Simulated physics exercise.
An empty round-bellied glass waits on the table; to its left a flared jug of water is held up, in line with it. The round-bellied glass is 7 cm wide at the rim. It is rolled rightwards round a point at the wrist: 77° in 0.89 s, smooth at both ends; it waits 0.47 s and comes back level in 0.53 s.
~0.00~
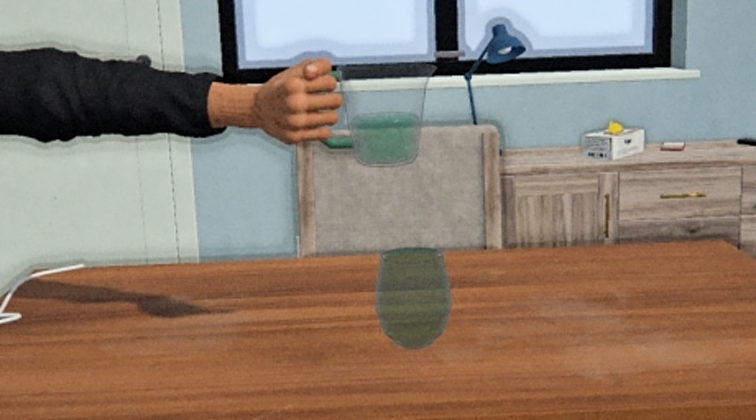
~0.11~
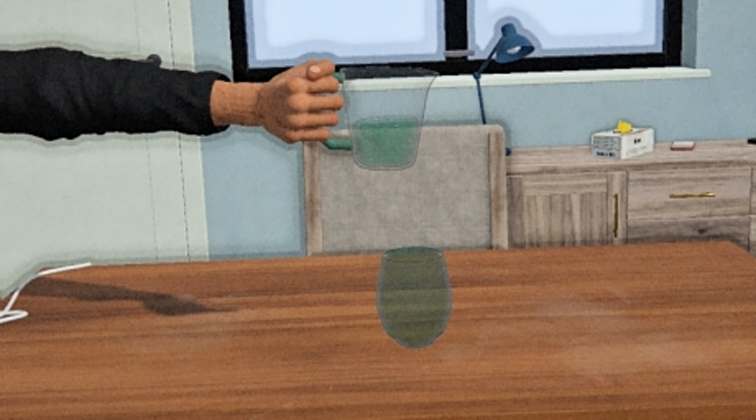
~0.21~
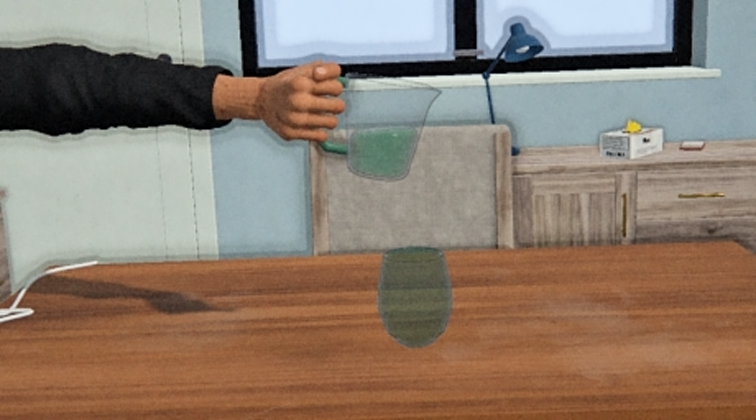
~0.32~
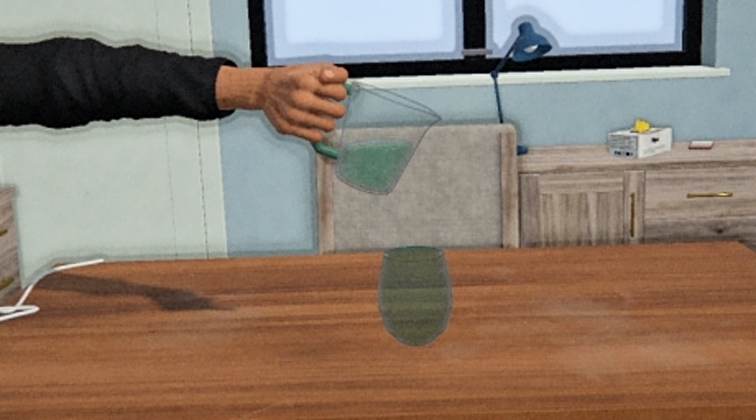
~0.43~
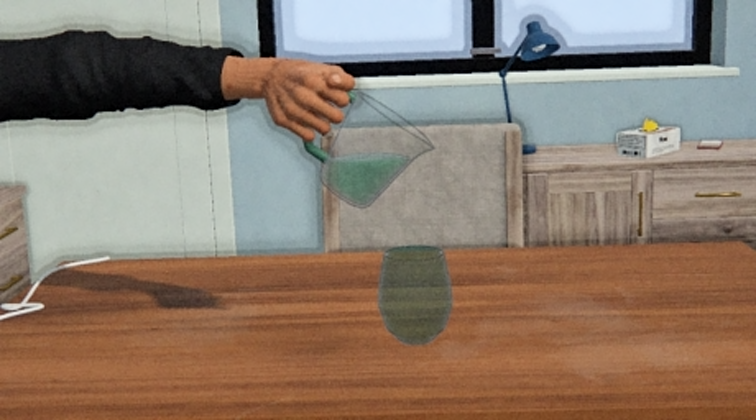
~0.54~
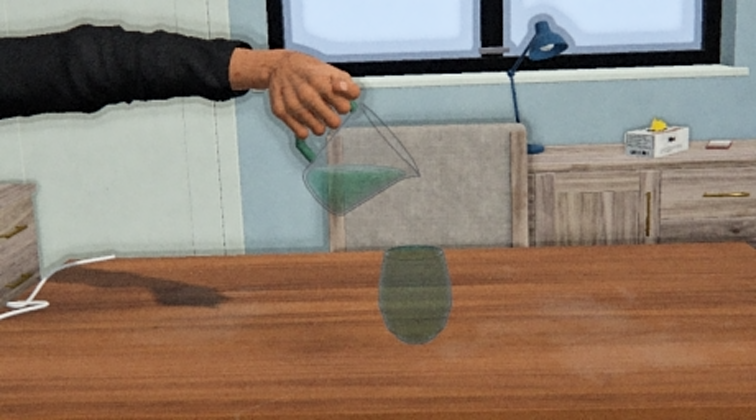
In a room with a wooden table, a hand tilting a clear jug of greenish water rightwards above a round-bellied glass.
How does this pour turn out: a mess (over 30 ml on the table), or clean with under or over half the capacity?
Expect this: Under half its capacity and no mess.
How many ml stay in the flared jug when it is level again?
Some 50 ml.
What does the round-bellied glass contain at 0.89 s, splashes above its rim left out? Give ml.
Close to 40 ml.
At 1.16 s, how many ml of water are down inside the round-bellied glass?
Close to 120 ml.
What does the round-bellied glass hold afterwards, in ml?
Close to 180 ml.
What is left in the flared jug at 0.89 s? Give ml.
Some 160 ml.
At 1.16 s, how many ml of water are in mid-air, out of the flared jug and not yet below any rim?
Some 25 ml.
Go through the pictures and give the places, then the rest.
The first picture shows tilt 0°; pouring edge (436, 66); surface from (360, 116) to (408, 115); the round-bellied glass's rim runs from (382, 258) to (441, 255).
The second picture shows tilt 3°; pouring edge (439, 72); surface from (361, 121) to (409, 118).
The third picture shows tilt 10°; pouring edge (443, 91); surface from (357, 132) to (408, 128).
The fourth picture shows tilt 22°; pouring edge (443, 117); surface from (349, 147) to (406, 142).
The fifth picture shows tilt 36°; pouring edge (436, 147); surface from (330, 160) to (400, 157).
The sixth picture shows tilt 51°; pouring edge (421, 175); surface from (312, 169) to (397, 170).
After 0.89 s the tilt is 77° and the round-bellied glass has 40 ml, the flared jug 165 ml, and 0 ml is on the table.
After 1.16 s the tilt is 77° and the round-bellied glass has 120 ml, the flared jug 90 ml, and 0 ml is on the table.
After 1.43 s the tilt is 74° and the round-bellied glass has 175 ml, the flared jug 55 ml, and 0 ml is on the table.
After 1.73 s the tilt is 16° and the round-bellied glass has 180 ml, the flared jug 50 ml, and 0 ml is on the table.
In the end the round-bellied glass has 180 ml, the flared jug 50 ml, and 5 ml is on the table.
